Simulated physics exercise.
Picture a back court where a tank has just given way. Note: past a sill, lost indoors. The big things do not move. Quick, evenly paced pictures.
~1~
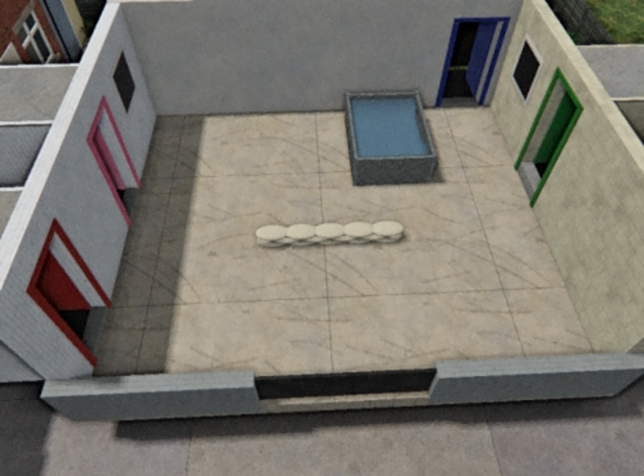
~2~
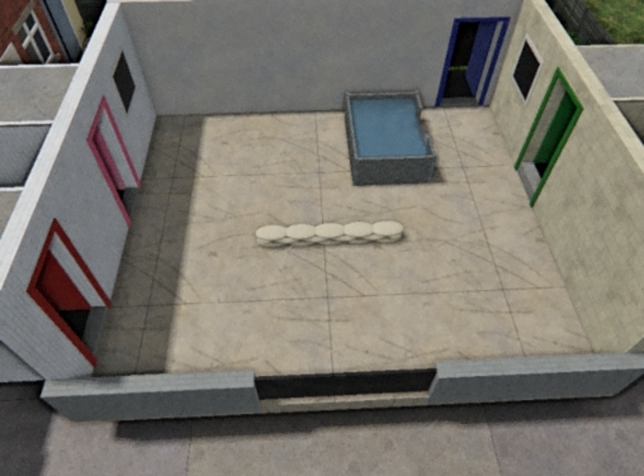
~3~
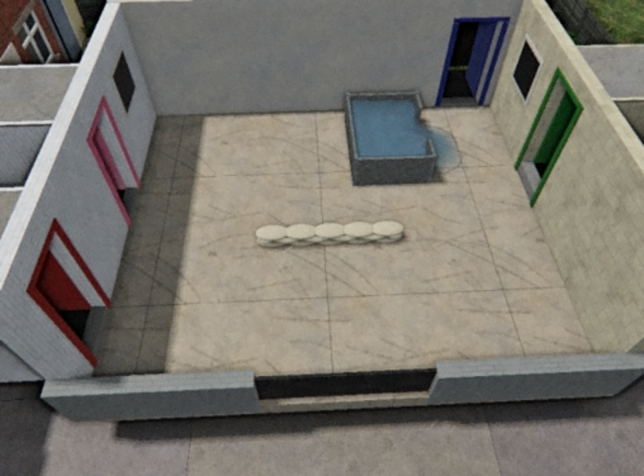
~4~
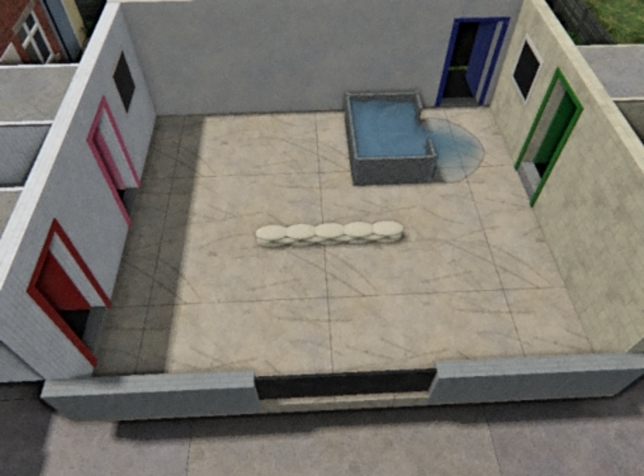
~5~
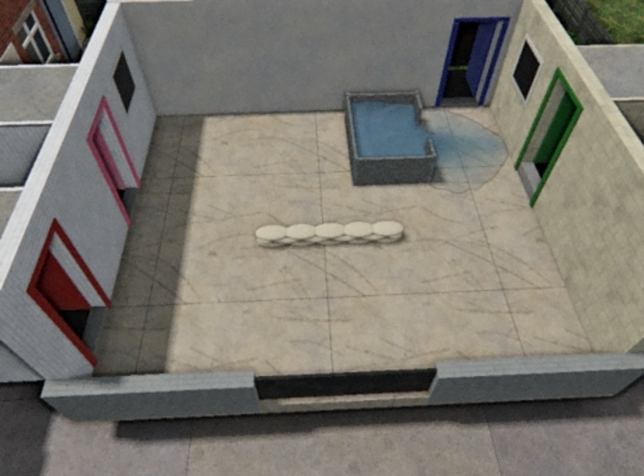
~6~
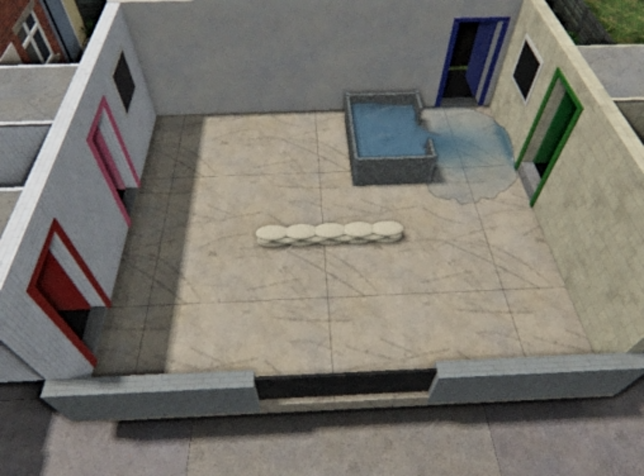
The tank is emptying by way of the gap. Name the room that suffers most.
Blue.
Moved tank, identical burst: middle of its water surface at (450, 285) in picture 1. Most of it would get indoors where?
It's the blue-painted one.
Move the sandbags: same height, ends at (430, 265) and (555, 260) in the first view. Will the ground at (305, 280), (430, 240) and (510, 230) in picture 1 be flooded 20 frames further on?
One after the other: No water, flooded, wet.
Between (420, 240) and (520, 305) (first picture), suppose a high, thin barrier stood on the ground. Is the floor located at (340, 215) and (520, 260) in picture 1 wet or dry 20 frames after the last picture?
Well, the first one ends up not wet, and the second one ends up submerged.
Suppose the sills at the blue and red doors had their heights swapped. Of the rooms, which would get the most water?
That would be the blue-painted one.
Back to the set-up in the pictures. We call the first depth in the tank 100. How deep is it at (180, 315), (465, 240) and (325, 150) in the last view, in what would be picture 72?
The three come to some 4, 2 and 0 per cent respectively.
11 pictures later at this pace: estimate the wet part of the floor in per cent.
About 15 percent.
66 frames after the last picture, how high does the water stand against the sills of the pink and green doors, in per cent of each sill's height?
I reckon it's around 40 and then 20 per cent.
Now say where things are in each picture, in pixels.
The first picture shows the open tank at (388, 127) is whole and still.
In the second picture, the front is at a hidden place, out from the gap at (420, 142).
In the third picture, the front is at (457, 162), out from the gap at (420, 143).
In the fourth picture, water pours out at (420, 143) and has run to (480, 148).
In the fifth picture, water pours out at (420, 142) and has run to (506, 151).
In the sixth picture, water pours out at (420, 142) and has run to (516, 174).
A moment on, water covers 10 % of the floor; pink door not reached, blue door a trickle in, green door wet at the sill, nothing in, red door not reached.
Next, water covers 15 % of the floor; pink door not reached, blue door some in, green door wet at the sill, nothing in, red door not reached.
Then, water covers 30 % of the floor; pink door not reached, blue door a lot in, green door wet at the sill, nothing in, red door not reached.
Later, water covers 45 % of the floor; pink door not reached, blue door a lot in, green door wet at the sill, nothing in, red door not reached.
In the end, water covers 70 % of the floor; pink door wet at the sill, nothing in, blue door a lot in, green door wet at the sill, nothing in, red door wet at the sill, nothing in; the blue door has let in the most.
